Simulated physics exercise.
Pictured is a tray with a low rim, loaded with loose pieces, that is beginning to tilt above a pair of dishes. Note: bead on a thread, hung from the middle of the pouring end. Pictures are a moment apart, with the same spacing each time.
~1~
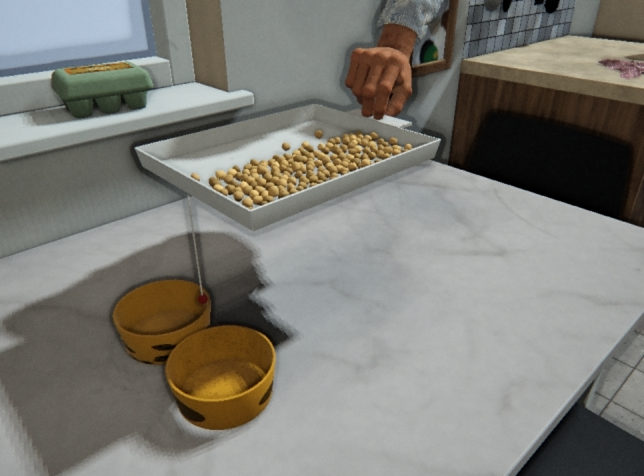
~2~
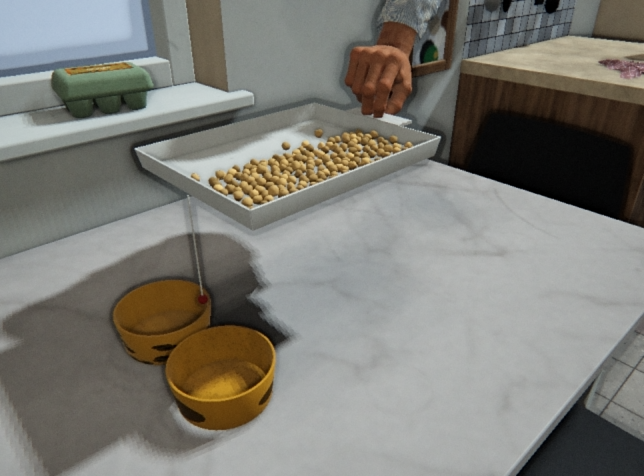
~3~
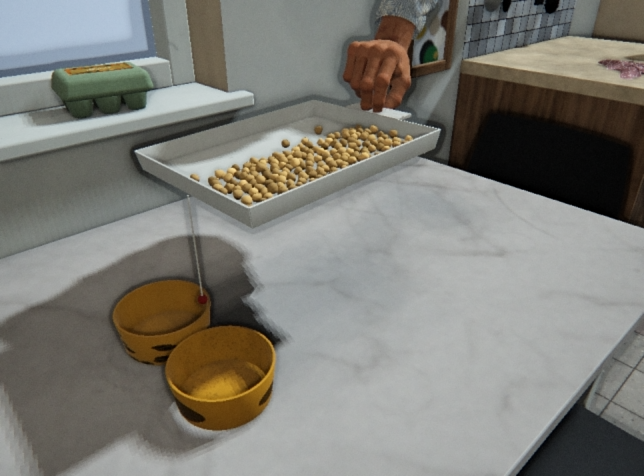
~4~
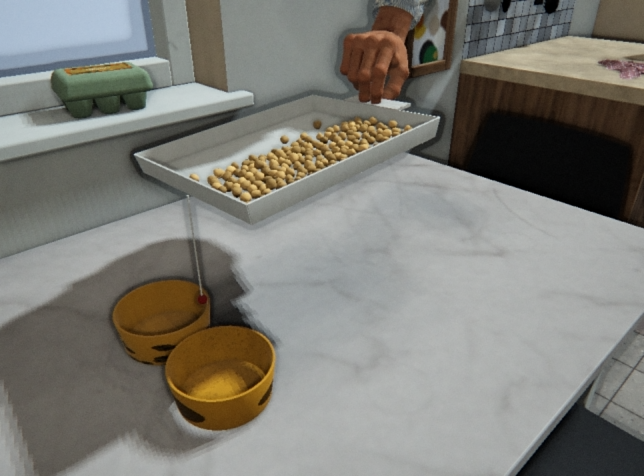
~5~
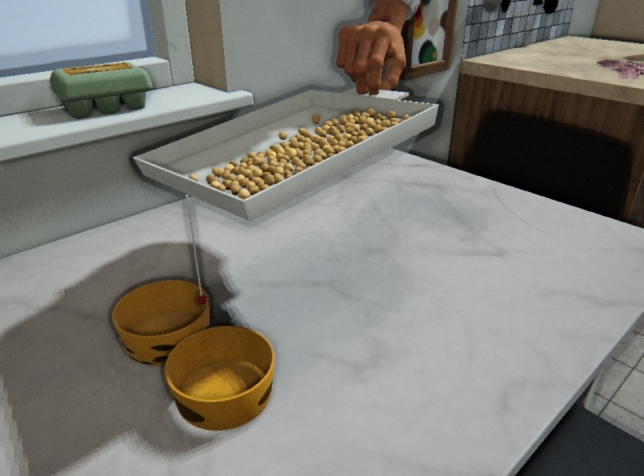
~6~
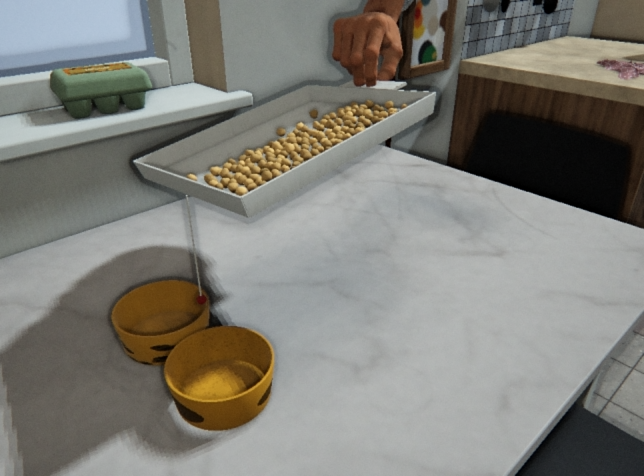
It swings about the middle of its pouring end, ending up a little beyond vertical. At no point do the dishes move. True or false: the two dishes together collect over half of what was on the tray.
False, they collect less than half.
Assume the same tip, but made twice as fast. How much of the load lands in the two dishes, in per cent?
I'd put it at some 20 per cent.
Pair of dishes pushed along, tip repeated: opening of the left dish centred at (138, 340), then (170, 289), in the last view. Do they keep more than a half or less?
Result - try one, below the halfway mark; try two, past the halfway mark.
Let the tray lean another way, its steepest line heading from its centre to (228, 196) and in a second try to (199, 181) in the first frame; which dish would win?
For the first place it's the right-side dish, for the second the left-side dish.
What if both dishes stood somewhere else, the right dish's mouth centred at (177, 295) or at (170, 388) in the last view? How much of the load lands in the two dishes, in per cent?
It comes to roughly 70 per cent in one try and roughly 0 per cent in the next.
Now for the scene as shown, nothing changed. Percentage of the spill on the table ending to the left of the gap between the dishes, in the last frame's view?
I'd put it at close to 70 per cent.
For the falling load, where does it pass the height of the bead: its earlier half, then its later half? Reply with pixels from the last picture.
The leading part at (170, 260), the rest of it at (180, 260).
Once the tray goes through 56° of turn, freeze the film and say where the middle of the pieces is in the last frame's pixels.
Its middle sits at about pixel (193, 154).
Soon, tray tipped steeply; nearly all on the tray; a stray few outside both.
A while on, tray tipped right over; about two thirds on the tray; a small part in the left dish; a small part outside both; about a quarter in the air.
Towards the end, tray tipped past a quarter turn; about a quarter in the left dish; most outside both.
Finally, tray tipped past a quarter turn; none in the right dish; about a quarter in the left dish; most outside both.
